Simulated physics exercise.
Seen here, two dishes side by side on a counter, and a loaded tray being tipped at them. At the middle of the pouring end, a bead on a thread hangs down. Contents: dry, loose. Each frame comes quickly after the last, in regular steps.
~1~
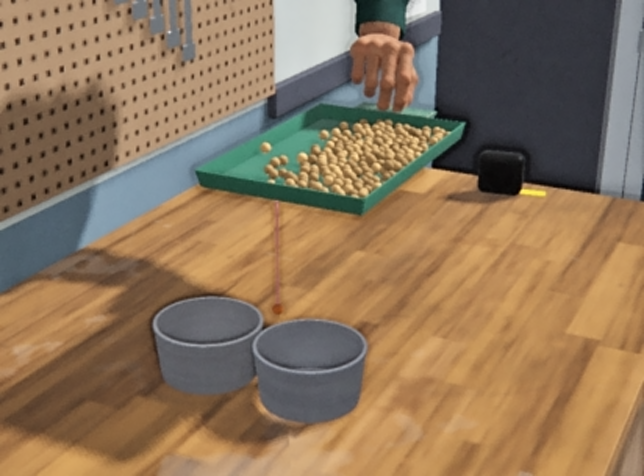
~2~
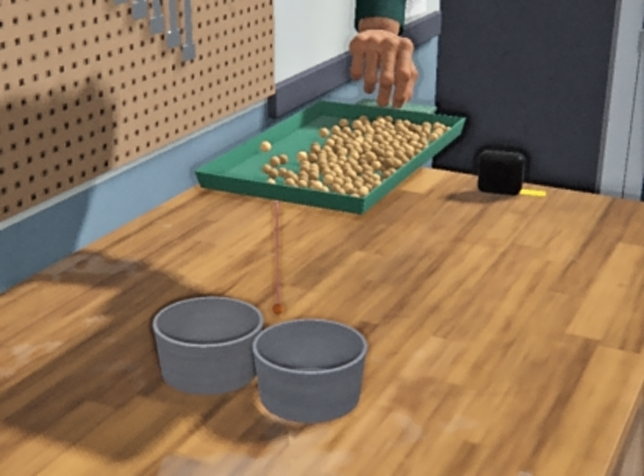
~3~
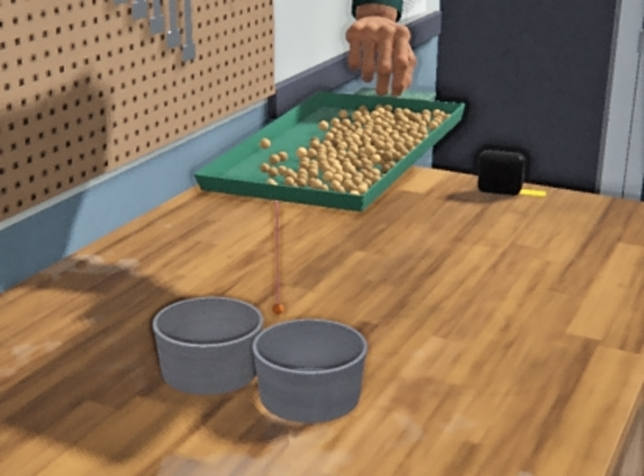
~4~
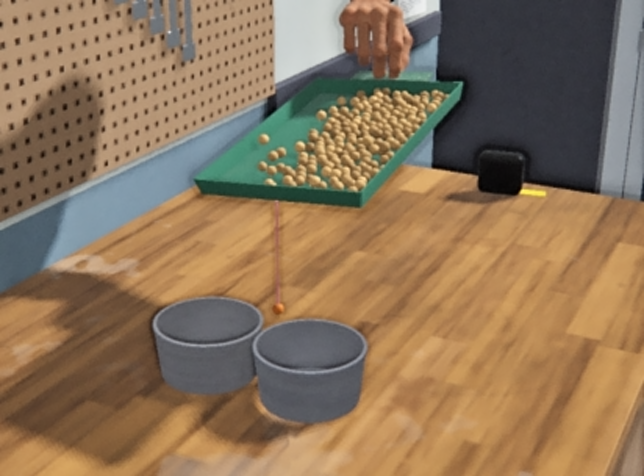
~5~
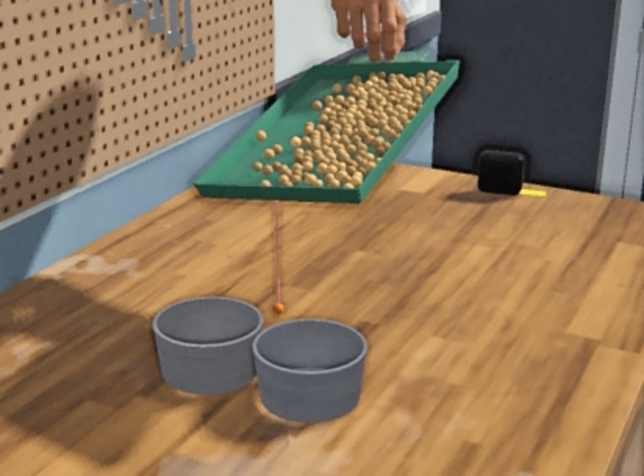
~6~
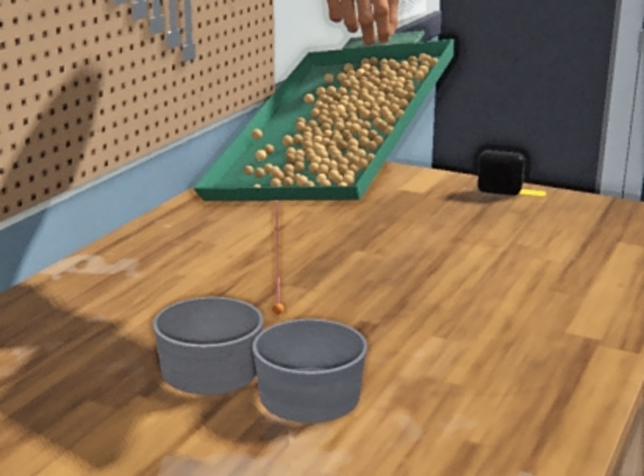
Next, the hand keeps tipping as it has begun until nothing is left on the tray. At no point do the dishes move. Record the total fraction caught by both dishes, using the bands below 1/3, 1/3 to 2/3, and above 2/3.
Misses below a third.
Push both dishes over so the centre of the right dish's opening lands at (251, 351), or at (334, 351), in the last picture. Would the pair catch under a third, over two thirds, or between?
In order: The middle third, then the middle third.
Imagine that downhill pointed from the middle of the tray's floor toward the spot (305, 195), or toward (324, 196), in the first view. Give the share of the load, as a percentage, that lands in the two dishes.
First heading roughly 60 %, second roughly 70 %.
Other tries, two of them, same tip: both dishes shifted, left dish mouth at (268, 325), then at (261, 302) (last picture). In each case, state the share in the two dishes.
Trial 1 about 10 %, trial 2 about 10 %.
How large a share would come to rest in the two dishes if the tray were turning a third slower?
Roughly 90 in a hundred.
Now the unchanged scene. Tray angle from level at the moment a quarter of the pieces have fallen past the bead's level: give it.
I'd say it is tilted about 70°.
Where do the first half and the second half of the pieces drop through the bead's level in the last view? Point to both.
At (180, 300) for the first part, then at (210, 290) for the others.
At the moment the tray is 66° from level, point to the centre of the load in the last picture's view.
Load centre: Approx. (220, 194).
Just after the last frame, tray tipped steeply; roughly two thirds on the tray; about a tenth in the left dish; about a tenth outside both; roughly a quarter in the air.
A moment on, tray tipped past a quarter turn; just a few on the tray; roughly two thirds in the left dish; roughly a quarter outside both; about a tenth in the air.
Further on, tray tipped past a quarter turn; the larger part in the left dish; roughly a quarter outside both.
When it is over, tray tipped past a quarter turn; not one in the right dish; the larger part in the left dish; roughly a quarter outside both.
